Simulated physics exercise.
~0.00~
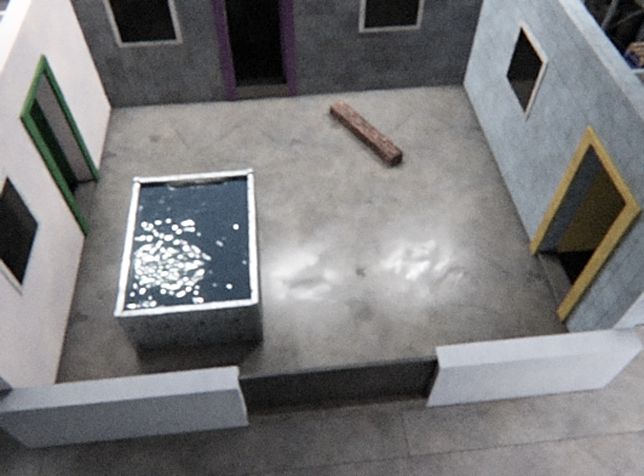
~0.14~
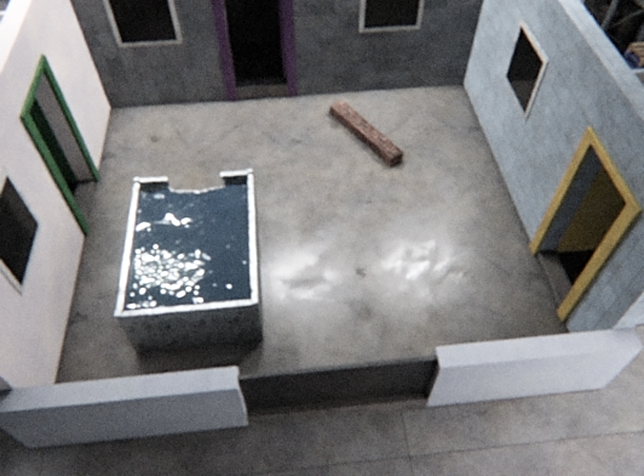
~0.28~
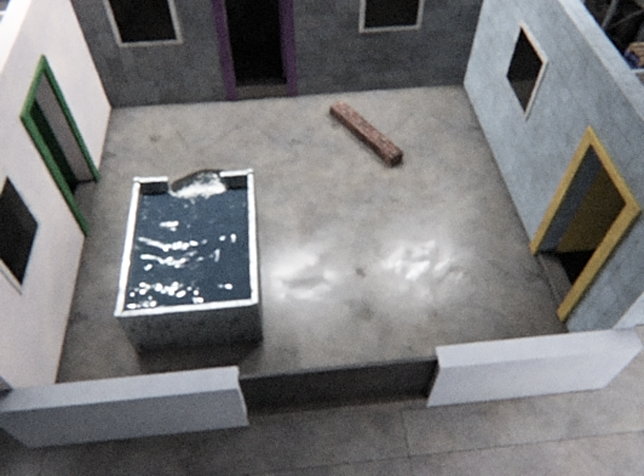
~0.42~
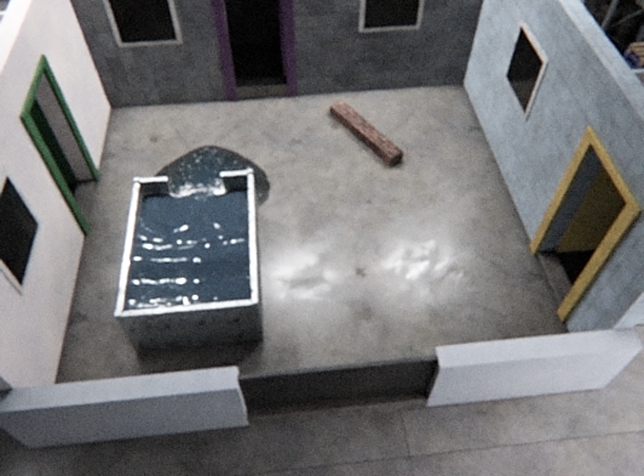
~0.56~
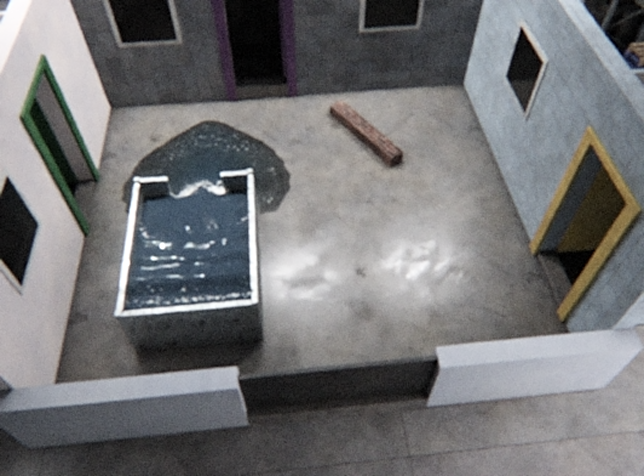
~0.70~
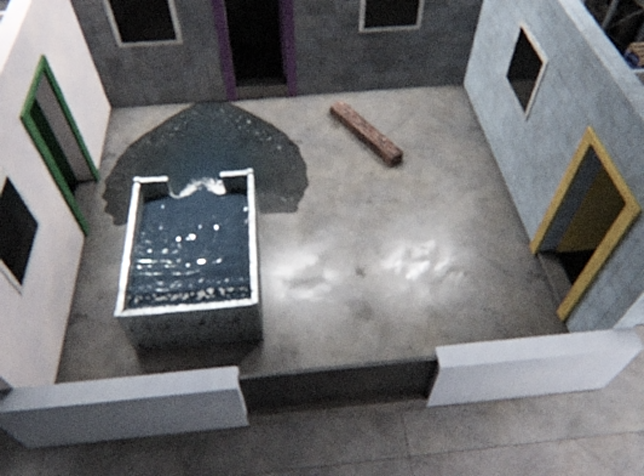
A walled floor held a tank of still water, a brown block and coloured doorways; then the middle of the tank's far side opened, and water poured out and spread across the floor behind it.
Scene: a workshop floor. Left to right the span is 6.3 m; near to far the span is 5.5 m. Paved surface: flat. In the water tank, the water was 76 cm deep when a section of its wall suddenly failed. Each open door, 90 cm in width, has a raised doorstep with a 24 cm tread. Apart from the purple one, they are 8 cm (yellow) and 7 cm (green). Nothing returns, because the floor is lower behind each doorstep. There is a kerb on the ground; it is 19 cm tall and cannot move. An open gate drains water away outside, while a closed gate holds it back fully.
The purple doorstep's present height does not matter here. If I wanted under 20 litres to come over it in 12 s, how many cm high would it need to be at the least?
It would need to be about 20 cm high.
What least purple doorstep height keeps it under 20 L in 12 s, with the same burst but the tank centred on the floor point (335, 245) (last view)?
With that change, some 26 centimetres.
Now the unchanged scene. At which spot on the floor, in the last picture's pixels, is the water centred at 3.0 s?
The water is centred near (222, 190).
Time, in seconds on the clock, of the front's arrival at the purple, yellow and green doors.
Purple door 0.9 seconds, yellow door 4.5 seconds, green door 0.9 seconds.
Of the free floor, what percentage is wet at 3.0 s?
Wet share: Near 40 %.
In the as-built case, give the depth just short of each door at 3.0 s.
Depths, in cm - purple: 19, yellow: 0, green: 8.
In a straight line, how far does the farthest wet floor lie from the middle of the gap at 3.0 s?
About 5.2 metres out.
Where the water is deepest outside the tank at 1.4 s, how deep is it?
I'd put it near 42 cm.
After 1.4 s water covers 30 % of the floor, deepest (42 cm) near (200, 214); 26 cm at the purple door, 0 litres in over its 25 cm doorstep.
After 3.0 s water covers 40 % of the floor, deepest (28 cm) near (200, 214); 19 cm at the purple door, 2 litres in over its 25 cm doorstep.
After 12.0 s water covers 95 % of the floor, deepest (11 cm) near (193, 402); 7 cm at the purple door, 2 litres in over its 25 cm doorstep.
At the purple door as built, the water arrived by 0.9 s and peaked near 26 cm at 1.6 s.
With a doorstep of 17 cm, 44 litres would have come in within the 12 s; with 23 cm, 7 litres. So under 20 litres takes about 20 cm.
